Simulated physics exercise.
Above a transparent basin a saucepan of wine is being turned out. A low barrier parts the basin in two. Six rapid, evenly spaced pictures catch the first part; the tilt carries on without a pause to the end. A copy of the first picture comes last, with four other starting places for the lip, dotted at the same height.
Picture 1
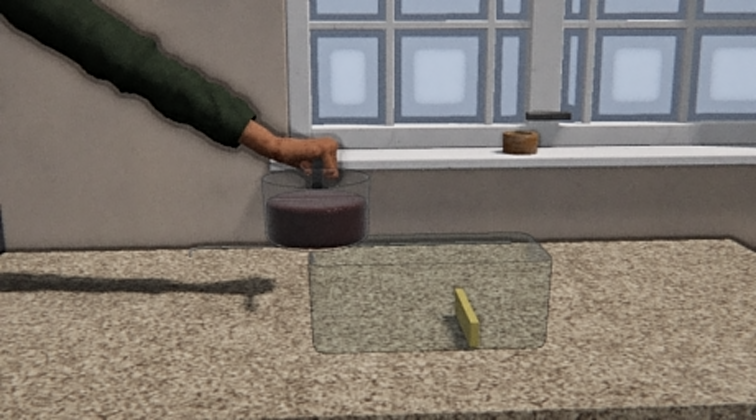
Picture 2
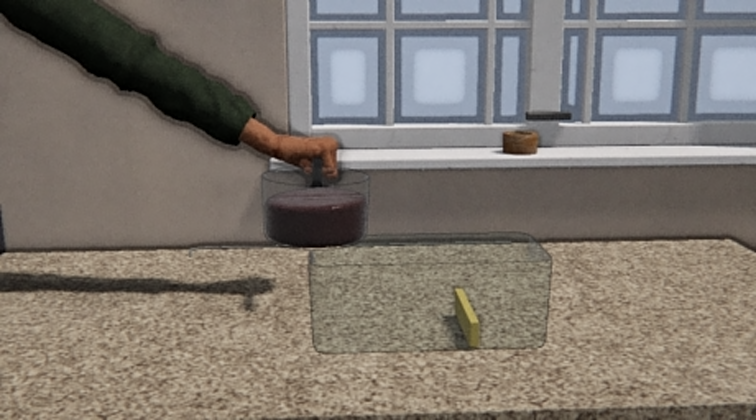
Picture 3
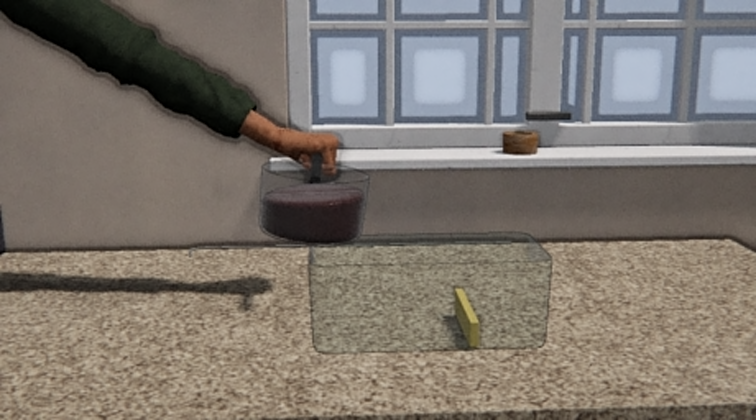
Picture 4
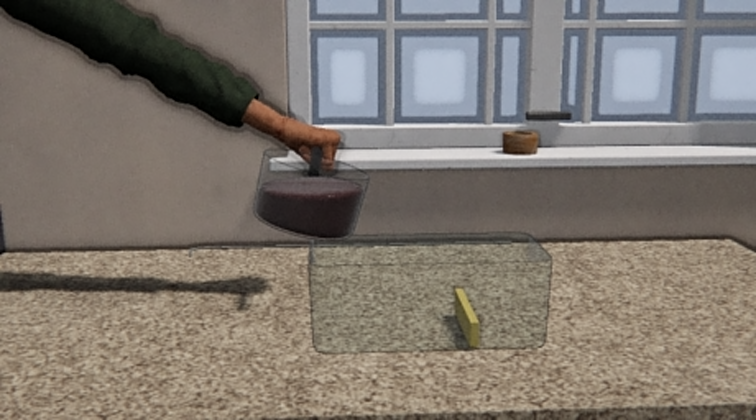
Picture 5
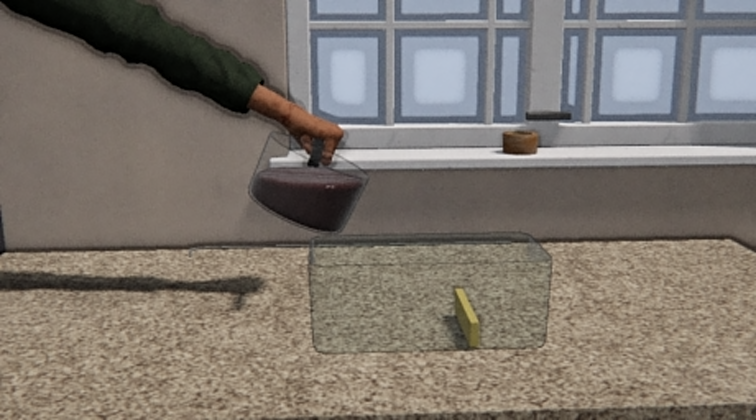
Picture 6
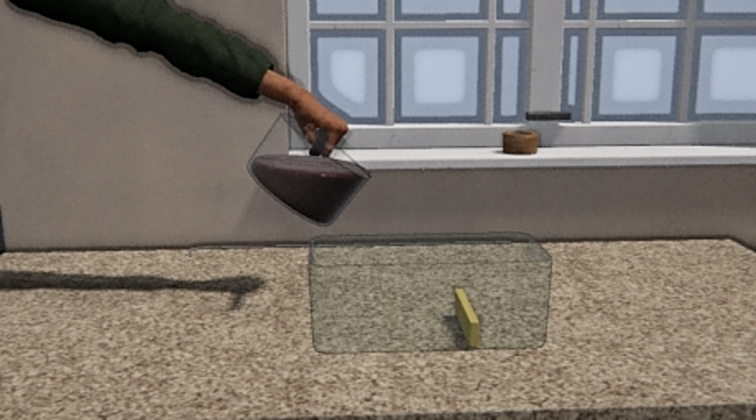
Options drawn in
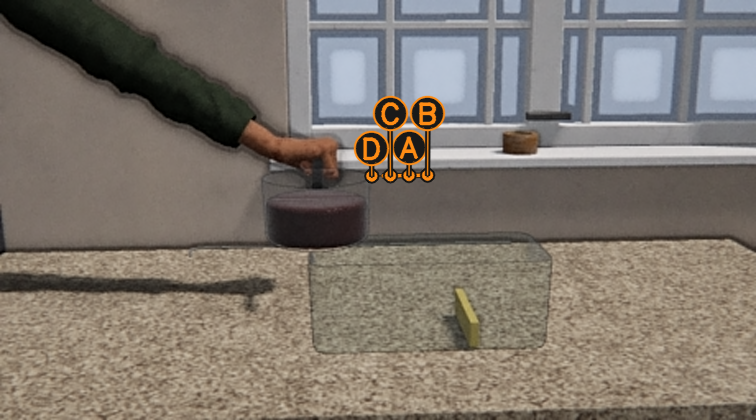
An arm in a dark green sleeve reaches in from the upper left over a speckled stone counter, seen from the front by a still camera. Its hand holds a clear pan of dark red liquid above a transparent basin with a low yellow barrier, while a small brown object rests on the windowsill behind. The pan stays level, then the hand steadily tilts it rightward, the liquid shifting to its lip.
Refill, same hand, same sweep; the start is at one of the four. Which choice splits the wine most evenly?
Dot C.
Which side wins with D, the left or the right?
The left one.
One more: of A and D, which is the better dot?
A.
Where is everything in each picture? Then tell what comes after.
The first picture shows upright, lip at (368, 176); basin from (313, 352) to (546, 346); top of the wall at (466, 304); nothing has left yet.
The second picture shows upright, lip at (368, 176); nothing has left yet.
The third picture shows tipped about 7°, lip at (368, 176); nothing has left yet.
The fourth picture shows tipped about 15°, lip at (368, 176); nothing has left yet.
The fifth picture shows tipped about 25°, lip at (368, 176); nothing has left yet.
The sixth picture shows tipped about 37°, lip at (368, 176); wine is over the lip, down to (368, 176).
In orange, A at (409, 175); B at (427, 175); C at (390, 175); D at (371, 176).
For dot A, about 36 % ends left of the wall and 63 % right of it.
For dot B, about 38 % ends left of the wall and 61 % right of it.
For dot C, about 50 % ends left of the wall and 49 % right of it.
For dot D, about 80 % ends left of the wall and 19 % right of it.
